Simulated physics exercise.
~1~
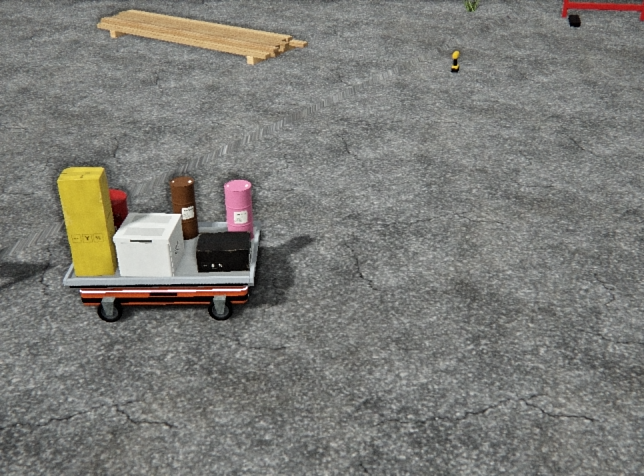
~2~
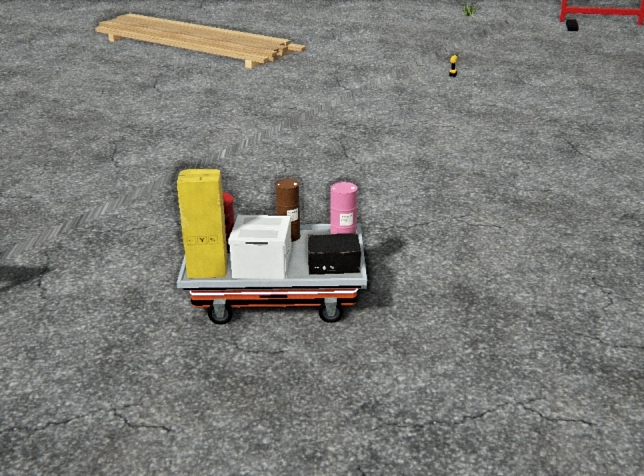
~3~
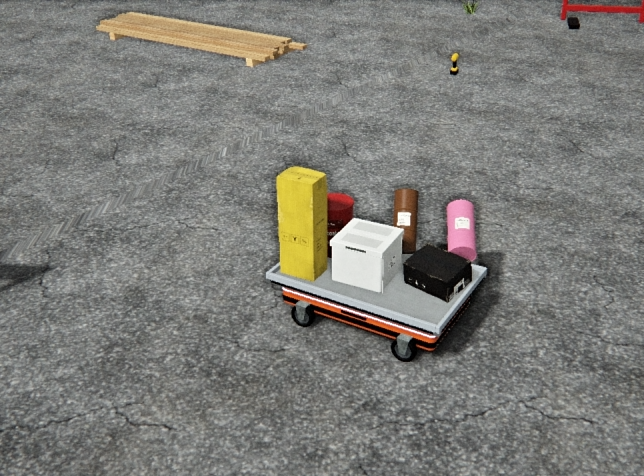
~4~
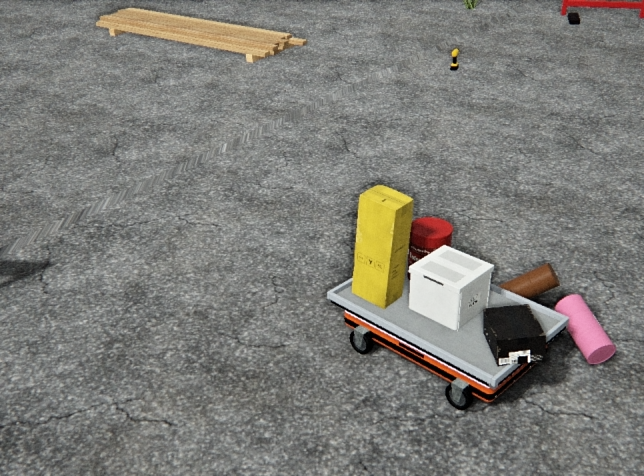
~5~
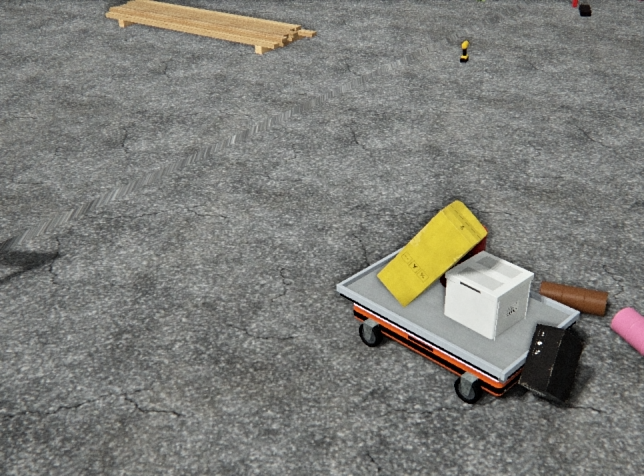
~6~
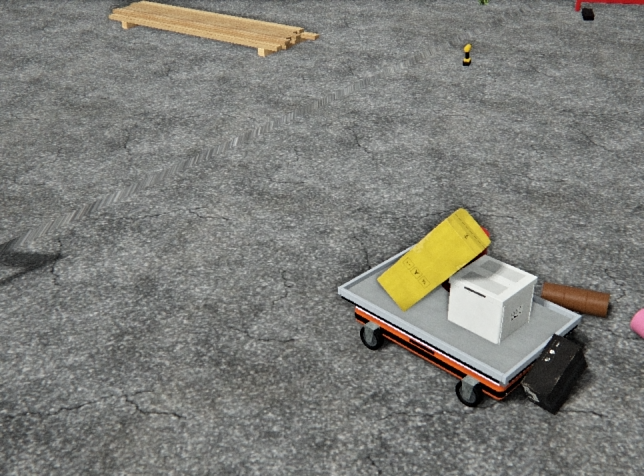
A flat cart rolls to the right across cracked grey pavement, carrying a tall yellow box, a red pail, a white tote, a black parcel, and brown and pink canisters. It swings toward the viewer, and the two canisters lean at its far edge. As it keeps turning, both tumble off the right side and the black parcel slides to the rim. The cart stops while the parcel tips over the edge and the yellow box topples against the items behind it. Finally, the white tote remains upright on the deck, with the canisters and parcel lying beyond its edge.
